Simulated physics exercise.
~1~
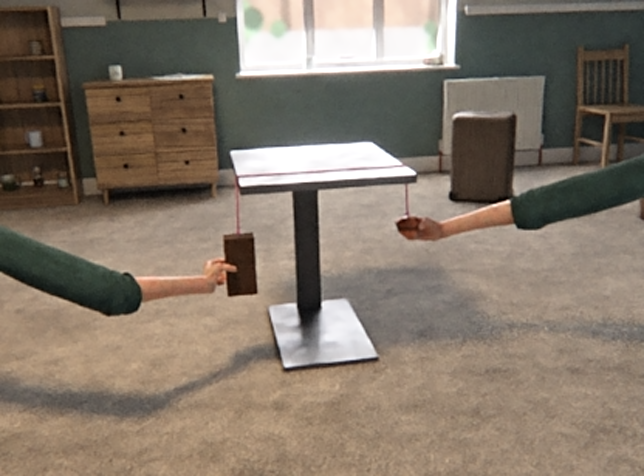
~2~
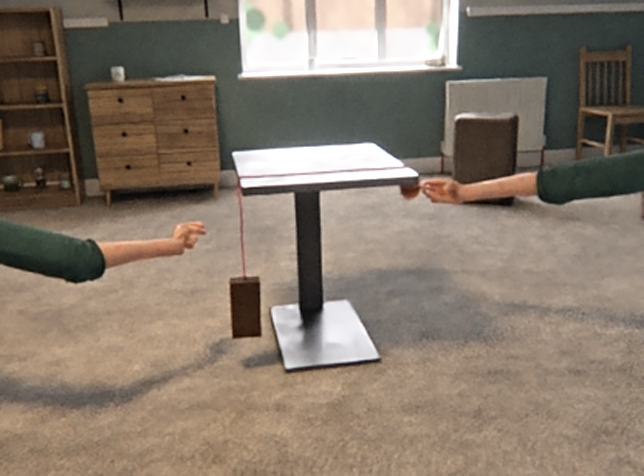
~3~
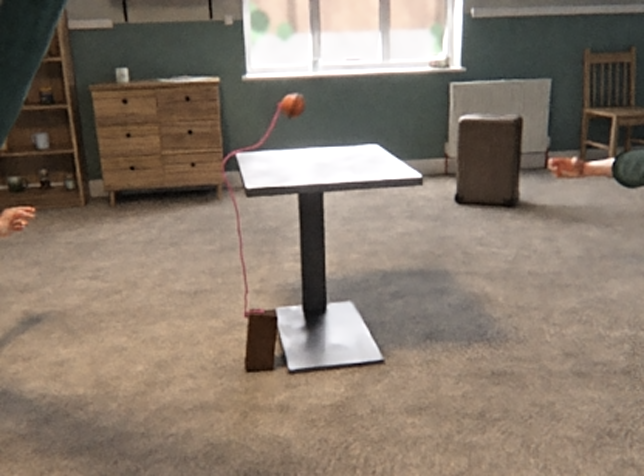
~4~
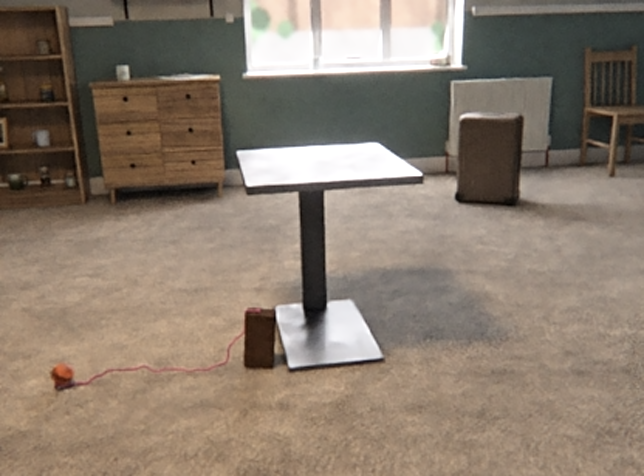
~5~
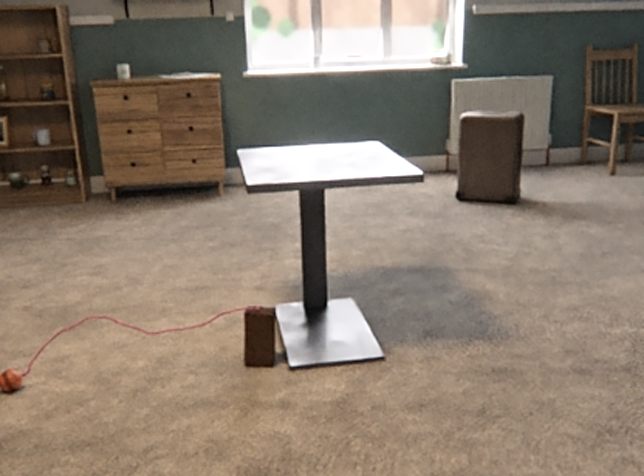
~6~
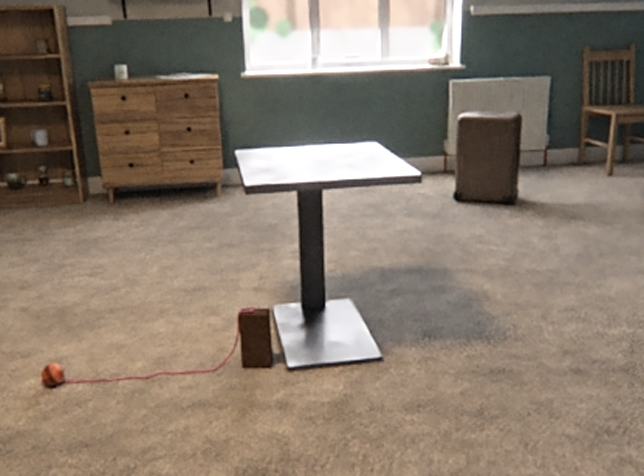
In a room with a small table, two hands let go of a brown block and a reddish ball tied to a string across the top; the block dropped on the left, pulling the ball over, and both ended on the floor.
